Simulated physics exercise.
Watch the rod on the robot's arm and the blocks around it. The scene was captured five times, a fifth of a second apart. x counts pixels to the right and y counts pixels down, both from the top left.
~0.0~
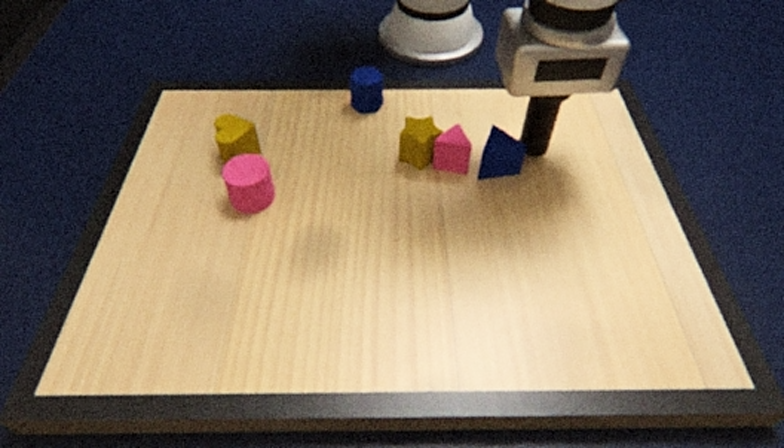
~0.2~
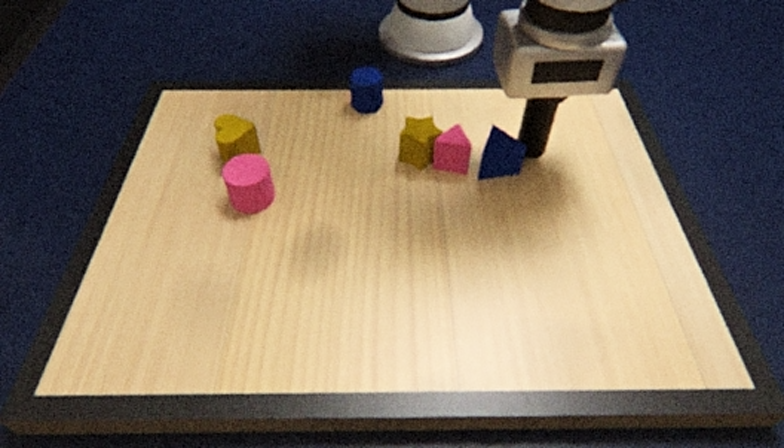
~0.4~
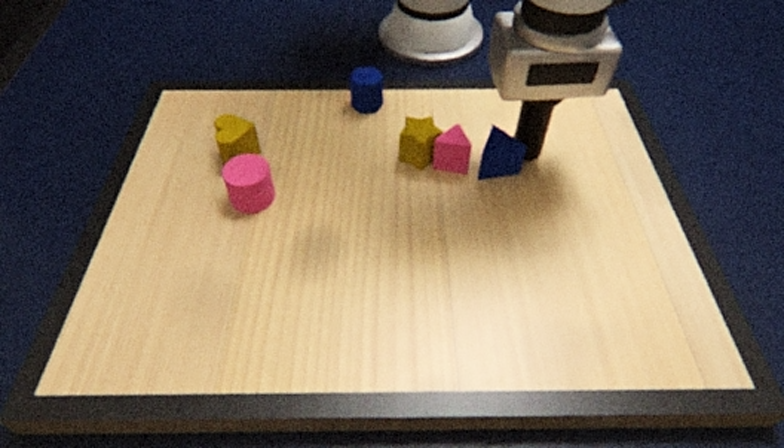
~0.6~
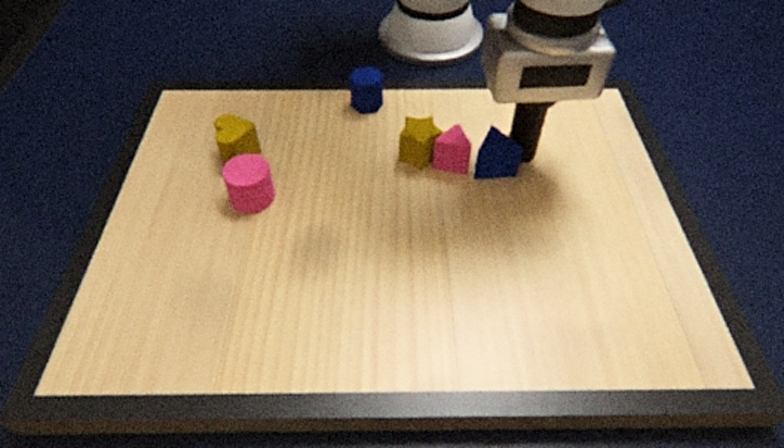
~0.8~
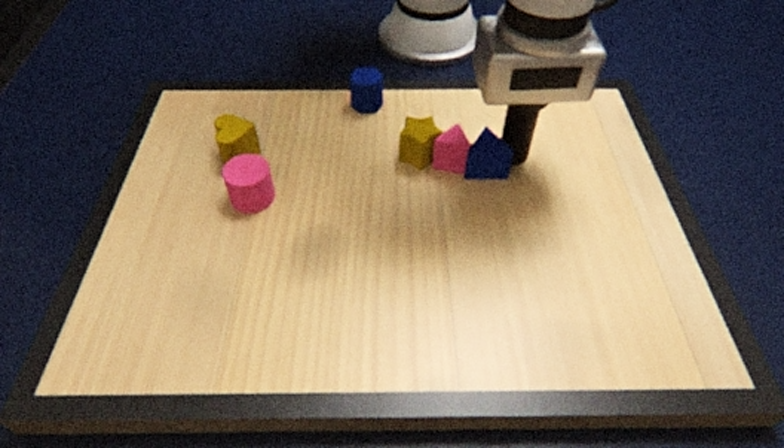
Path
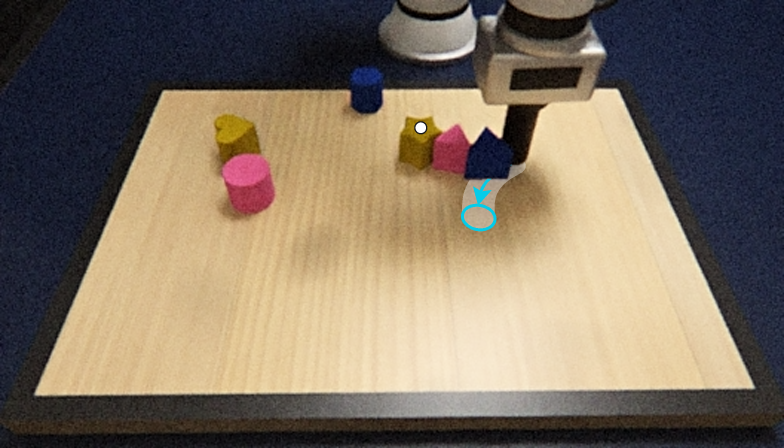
The robot arm moves its rod left and pushes the blue triangular block toward the pink one.
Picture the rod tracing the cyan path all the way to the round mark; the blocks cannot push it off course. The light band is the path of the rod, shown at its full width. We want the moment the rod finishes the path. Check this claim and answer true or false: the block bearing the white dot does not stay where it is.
False
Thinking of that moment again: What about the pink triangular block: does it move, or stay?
By the time the path is finished, it has moved at least a centimetre.
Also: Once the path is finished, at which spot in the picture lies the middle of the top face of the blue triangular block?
When the path ends, it will be at (453, 168).
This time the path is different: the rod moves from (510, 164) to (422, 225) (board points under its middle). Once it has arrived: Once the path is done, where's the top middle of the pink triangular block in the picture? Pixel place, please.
The spot you're after is about (442, 146) in the image.
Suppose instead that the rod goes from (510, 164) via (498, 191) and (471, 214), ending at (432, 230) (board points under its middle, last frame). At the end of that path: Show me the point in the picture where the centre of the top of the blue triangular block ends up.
The middle of its upper face will lie at (463, 162).
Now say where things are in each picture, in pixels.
Rod tip at (533, 147); block tops, yellow star block at (421, 128); pink triangular block at (455, 136); blue triangular block at (501, 140), in the first picture.
Rod at (530, 149); blocks unchanged, in the second picture.
Rod at (526, 151); blocks unchanged, in the third picture.
Rod at (520, 153); blue triangular block at (498, 141), in the fourth picture.
Rod at (513, 155); yellow star block at (421, 128); pink triangular block at (455, 136); blue triangular block at (490, 142), in the fifth picture.
Path on the board, from (510, 164) by way of (491, 177) and (480, 195) to (479, 217); the dot is on the yellow star block.
On the path given first. Halfway along, rod at (485, 177); pink triangular block at (446, 145), turned 60° clockwise; blue triangular block at (460, 162), turned 20° clockwise.
At the end, rod at (480, 208); yellow star block in place; pink triangular block at (446, 145), turned 60° clockwise; blue triangular block at (453, 168), turned 40° clockwise.
